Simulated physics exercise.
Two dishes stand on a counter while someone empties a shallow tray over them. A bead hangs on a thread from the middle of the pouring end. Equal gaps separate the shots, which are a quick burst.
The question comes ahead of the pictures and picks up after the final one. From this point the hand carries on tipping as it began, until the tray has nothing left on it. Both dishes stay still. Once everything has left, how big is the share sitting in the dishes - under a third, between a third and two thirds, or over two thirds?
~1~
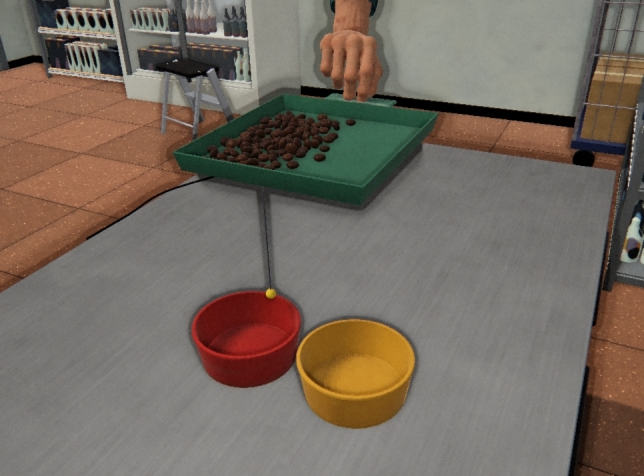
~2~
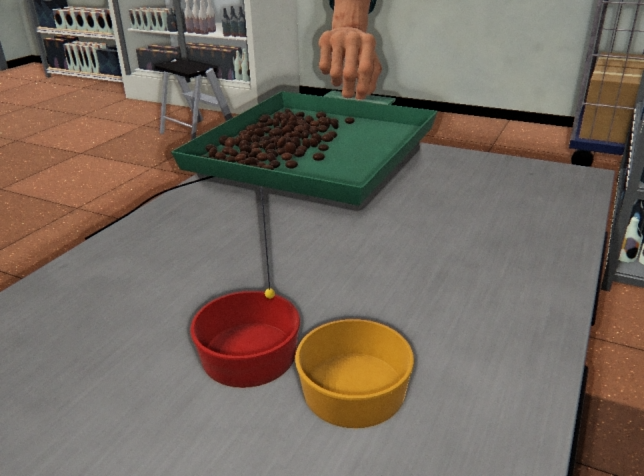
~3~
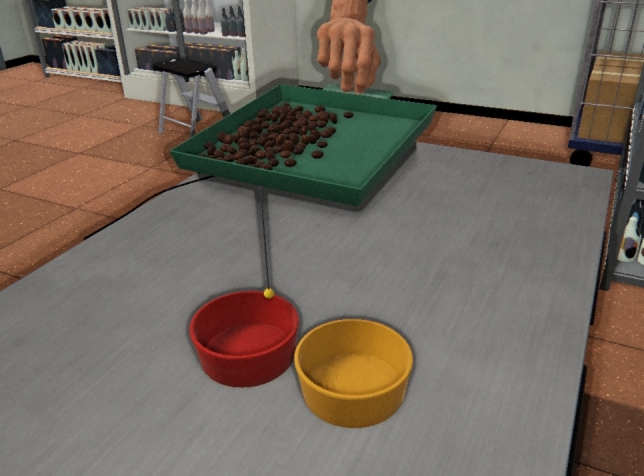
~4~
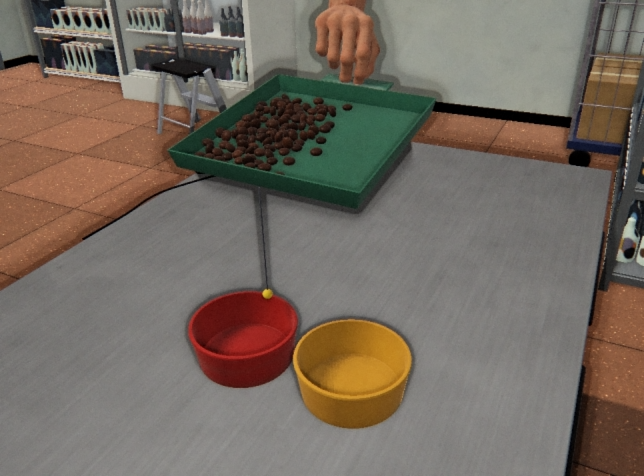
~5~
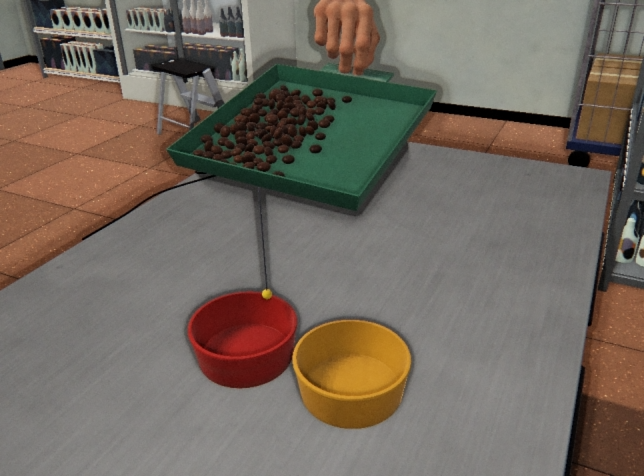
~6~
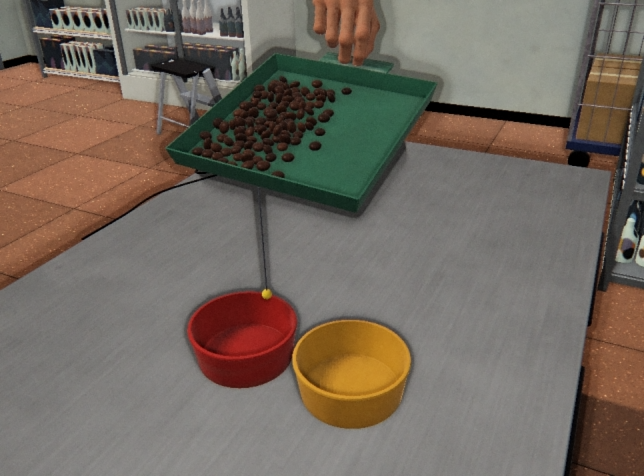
The dishes will end up with above two thirds of the load.
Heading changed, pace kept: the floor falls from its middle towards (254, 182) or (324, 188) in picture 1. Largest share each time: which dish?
On the first try it would be the one on the left, and on the second the one on the right.
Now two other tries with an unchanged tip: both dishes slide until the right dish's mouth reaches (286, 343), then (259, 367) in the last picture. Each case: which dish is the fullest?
On the first try it would be the one on the right, and on the second the one on the right.
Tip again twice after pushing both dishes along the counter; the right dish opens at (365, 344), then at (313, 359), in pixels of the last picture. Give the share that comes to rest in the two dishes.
First placement: 70 per cent; second placement: 80 per cent.
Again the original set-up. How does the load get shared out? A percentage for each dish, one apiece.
The left dish ends with 30 per cent of the load and the right dish with 50 per cent.
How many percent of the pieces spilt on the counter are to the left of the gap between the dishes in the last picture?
Estimate: About 60 per cent.
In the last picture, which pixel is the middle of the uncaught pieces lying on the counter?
The middle lies near (295, 374).
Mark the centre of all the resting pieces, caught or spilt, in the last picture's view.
(320, 371).
Soon after the last picture, tray tipped steeply; all on the tray.
A little later, tray tipped right over; about a third on the tray; about a quarter in the right dish; a small part in the left dish; a stray few outside both; about a quarter in the air.
Later still, tray tipped past a quarter turn; about half in the right dish; about a third in the left dish; a small part outside both.
At rest, tray tipped past a quarter turn; about half in the right dish; about a third in the left dish; a small part outside both.
